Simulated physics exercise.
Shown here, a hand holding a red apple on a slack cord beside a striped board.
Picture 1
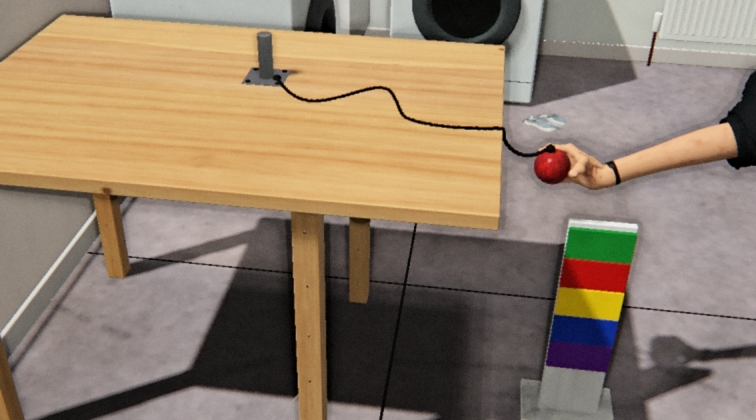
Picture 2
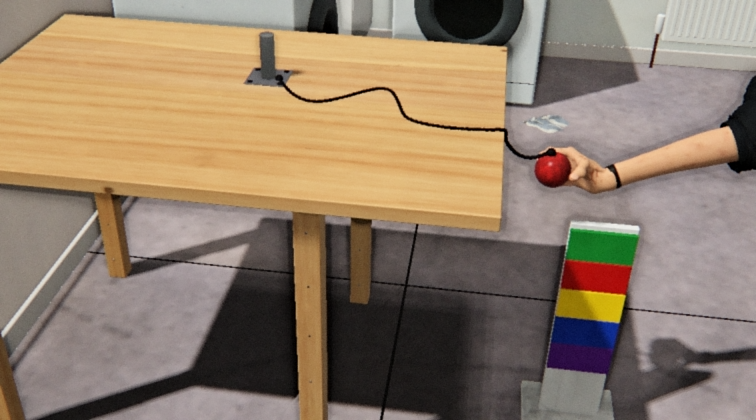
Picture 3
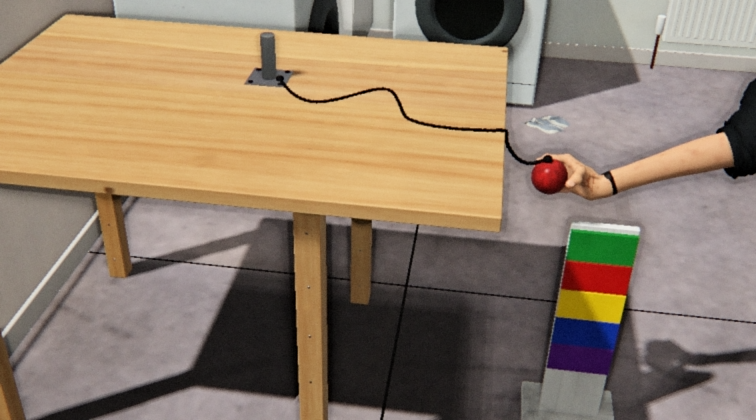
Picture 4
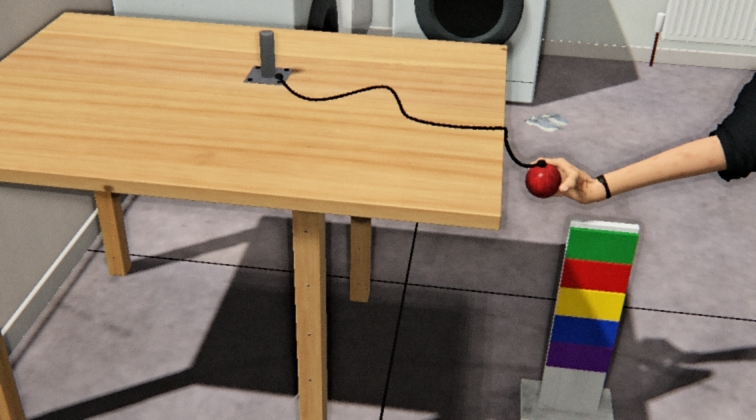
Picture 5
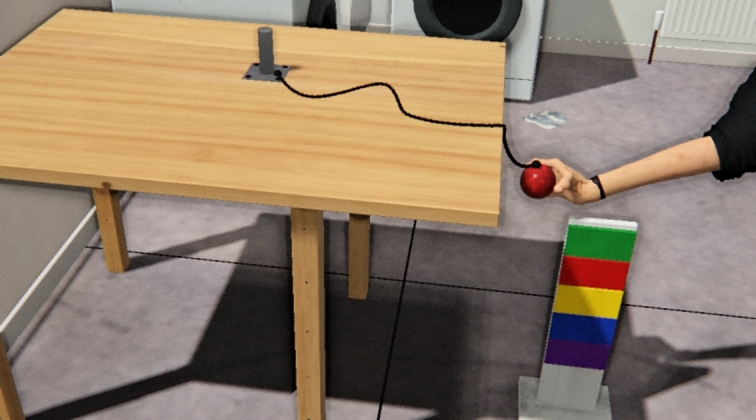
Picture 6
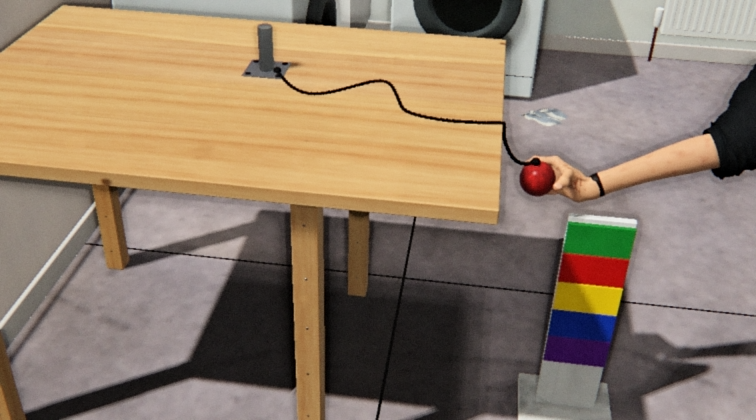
The footage shows a hand holding a red apple on a slack black cord fixed to a post on a wooden table, beside a board striped green, red, yellow, blue and purple; the hand moves the apple slightly down and left.
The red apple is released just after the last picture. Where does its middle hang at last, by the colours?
Its middle rests at the red band.
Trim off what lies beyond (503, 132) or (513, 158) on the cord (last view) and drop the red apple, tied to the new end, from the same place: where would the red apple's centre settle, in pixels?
Try by try, around (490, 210) and (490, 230).
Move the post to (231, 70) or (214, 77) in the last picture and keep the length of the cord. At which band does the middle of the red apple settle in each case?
In that order: Green; green.
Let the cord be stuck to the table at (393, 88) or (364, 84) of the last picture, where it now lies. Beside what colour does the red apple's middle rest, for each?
In that order: Green; green.
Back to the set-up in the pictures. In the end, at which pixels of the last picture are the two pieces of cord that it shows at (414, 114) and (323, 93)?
Near (494, 111) and (350, 84).
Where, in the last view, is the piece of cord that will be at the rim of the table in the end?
The one at (425, 117).
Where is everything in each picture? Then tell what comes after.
The first picture shows red apple (552, 166); green (601, 247); red (595, 277); yellow (589, 305); blue (584, 332); purple (579, 358).
The second picture shows red apple (553, 170); cord through (289, 91) (341, 98) (395, 96) (421, 123) (496, 130).
The third picture shows red apple (550, 177).
The fourth picture shows red apple (543, 180); cord through (289, 89) (341, 96) (395, 95) (421, 122) (496, 129).
The fifth picture shows red apple (538, 181).
The sixth picture shows red apple (537, 178); cord through (288, 83) (339, 90) (394, 89) (419, 116) (495, 123).
Soon after, apple near (523, 256); level with red.
Then, apple near (464, 238); level with red.
Further on, apple near (500, 253); level with red.
At rest, apple near (492, 251); level with red. The red one.
